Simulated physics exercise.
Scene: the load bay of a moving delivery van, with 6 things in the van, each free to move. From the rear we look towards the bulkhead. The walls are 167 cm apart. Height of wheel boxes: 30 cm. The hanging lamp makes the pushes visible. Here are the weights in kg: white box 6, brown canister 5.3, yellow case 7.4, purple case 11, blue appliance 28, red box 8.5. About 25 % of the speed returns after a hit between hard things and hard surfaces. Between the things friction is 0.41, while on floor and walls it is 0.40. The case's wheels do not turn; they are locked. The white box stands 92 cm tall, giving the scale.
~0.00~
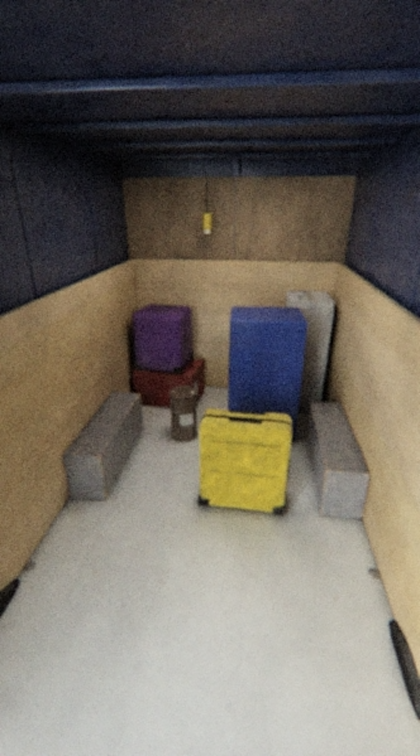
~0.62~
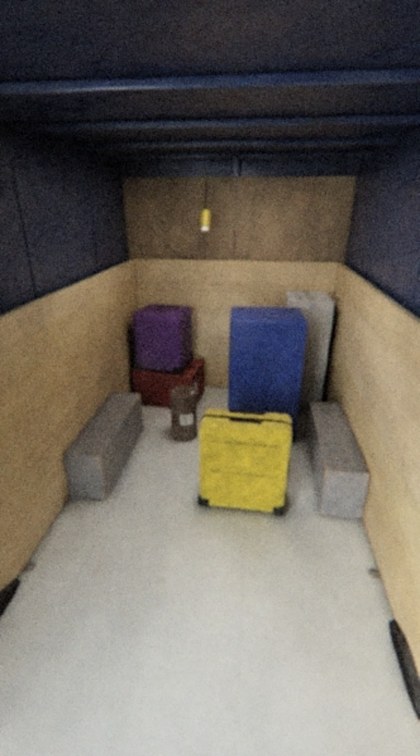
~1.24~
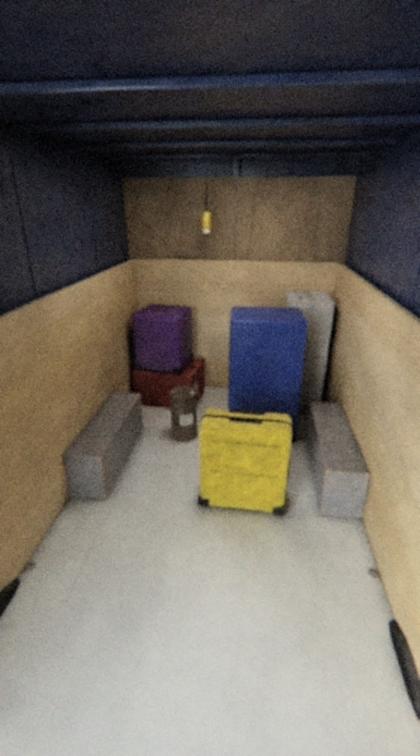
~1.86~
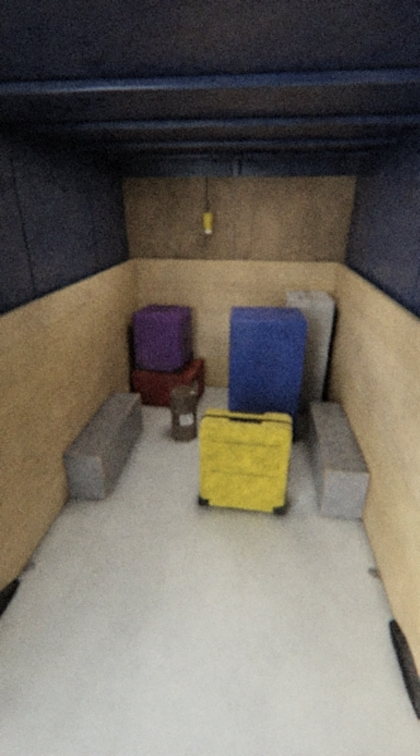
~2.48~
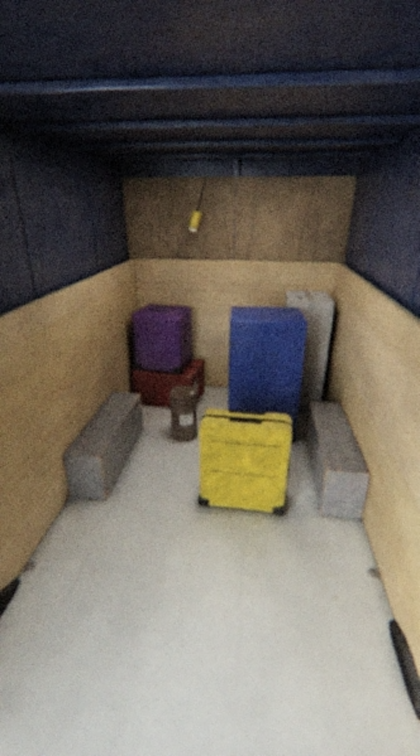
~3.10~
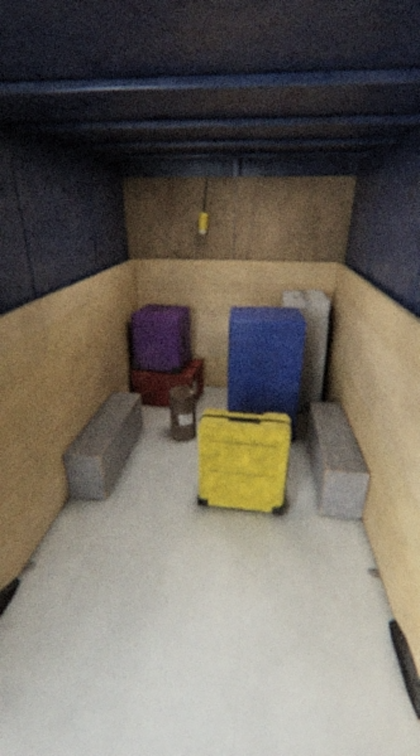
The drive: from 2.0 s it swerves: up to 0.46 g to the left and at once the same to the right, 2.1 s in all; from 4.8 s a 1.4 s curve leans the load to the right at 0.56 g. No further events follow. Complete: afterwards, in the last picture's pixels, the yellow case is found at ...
... about (279, 465).
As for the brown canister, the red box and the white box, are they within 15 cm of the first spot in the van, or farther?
First, the brown canister is moved away; second, the red box is moved away; third, the white box stays in its position.
By 5.40 s, force 0.56 g right; yellow case 12 cm from its spot near (266, 462); purple case 12 cm from its spot; brown canister 12 cm from its spot.
By 5.70 s, force 0.56 g right; yellow case 19 cm from its spot near (279, 465); purple case 44 cm from its spot; brown canister 32 cm from its spot.
When it is over (6.7 s), not toppled but over 15 cm from the start, brown canister, yellow case, purple case, blue appliance and red box; white box within 15 cm of the start. End places, in pixels of the last picture, yellow case near (279, 465).
